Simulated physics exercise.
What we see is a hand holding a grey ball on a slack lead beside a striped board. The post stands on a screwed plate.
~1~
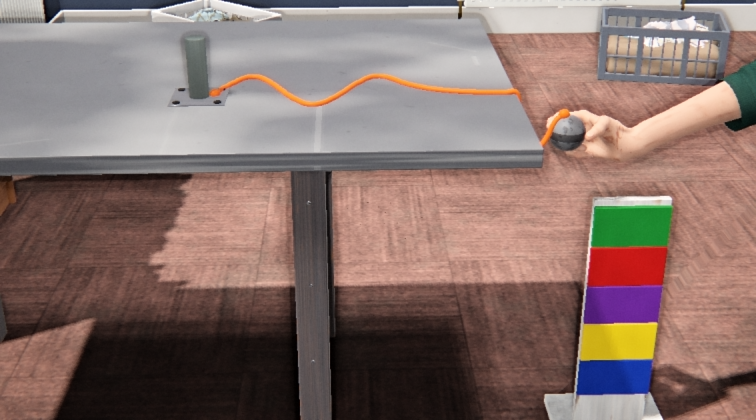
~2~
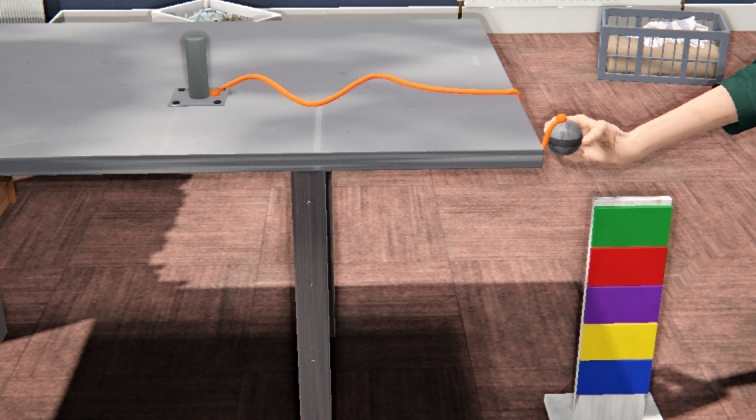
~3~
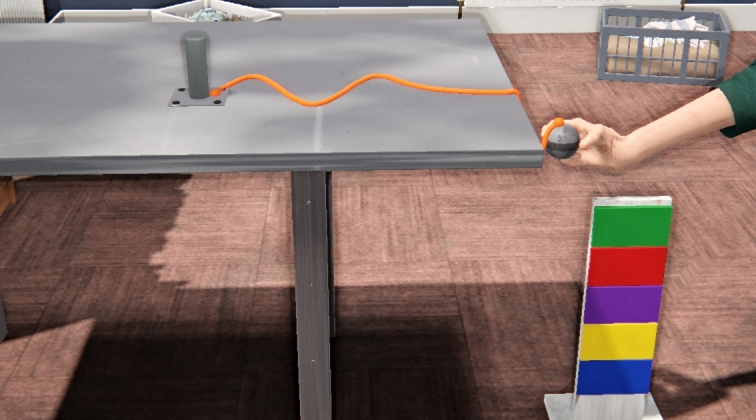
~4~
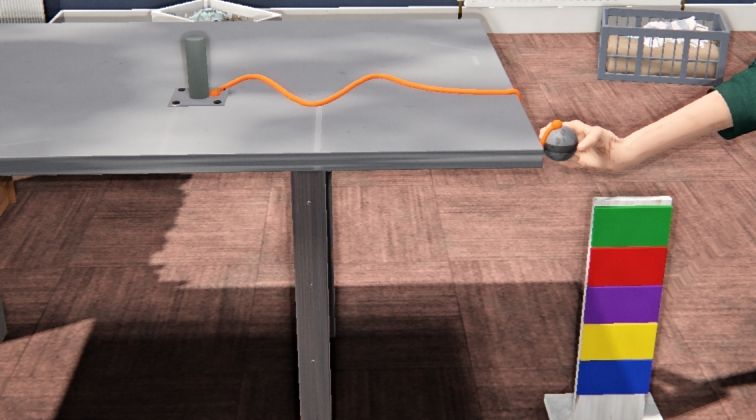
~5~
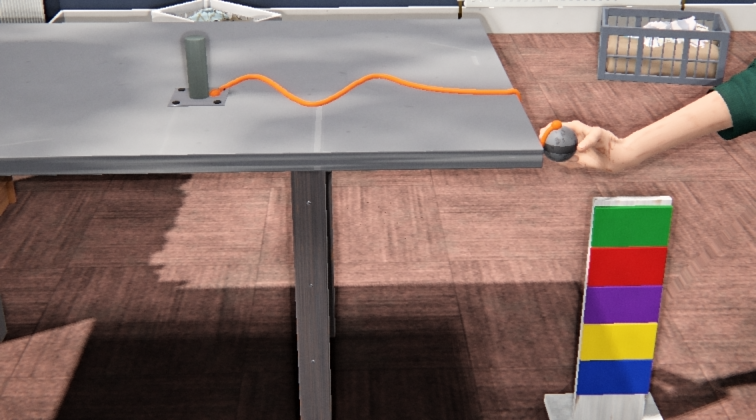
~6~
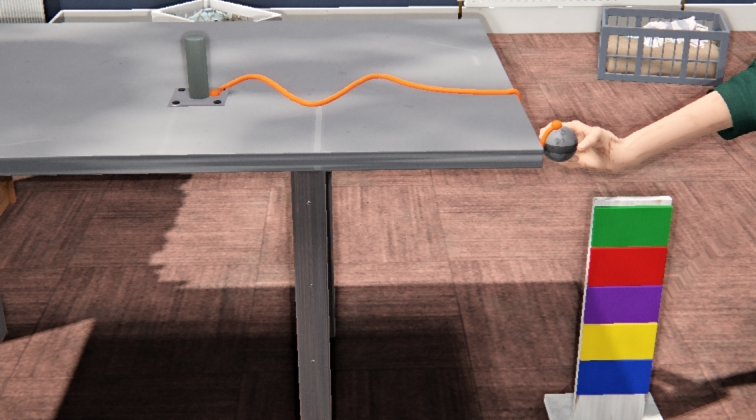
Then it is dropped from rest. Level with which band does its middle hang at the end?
The yellow one.
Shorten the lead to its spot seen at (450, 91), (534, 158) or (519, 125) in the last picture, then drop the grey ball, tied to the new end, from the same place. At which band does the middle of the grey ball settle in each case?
Try by try: None, it hangs higher; purple; red.
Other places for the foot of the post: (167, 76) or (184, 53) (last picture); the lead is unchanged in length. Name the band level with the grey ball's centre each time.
Try by try: Purple; purple.
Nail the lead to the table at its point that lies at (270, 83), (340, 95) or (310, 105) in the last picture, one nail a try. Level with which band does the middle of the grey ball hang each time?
Taking them in turn: Purple; red; red.
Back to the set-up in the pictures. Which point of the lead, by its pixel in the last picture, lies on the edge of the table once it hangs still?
At (387, 77), roughly.
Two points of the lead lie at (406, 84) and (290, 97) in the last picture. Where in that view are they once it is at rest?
They go to (514, 126) and to (364, 92).
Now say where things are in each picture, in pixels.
The first frame shows grey ball (567, 133); green (632, 228); red (628, 268); purple (623, 306); yellow (619, 343); blue (615, 378).
The second frame shows grey ball (565, 137); lead through (239, 81) (293, 99) (356, 84) (432, 89) (519, 114).
The third frame shows grey ball (562, 141).
The fourth frame shows grey ball (560, 143); lead through (239, 81) (293, 99) (356, 84) (432, 89) (517, 114).
The fifth frame shows grey ball (559, 144).
The sixth frame shows grey ball (559, 144); lead through (239, 81) (293, 99) (356, 84) (432, 89) (518, 114).
Soon after, ball near (514, 336); level with yellow.
Then, ball near (488, 346); level with yellow.
At rest, ball near (497, 348); level with yellow. The lead holds its middle at yellow.
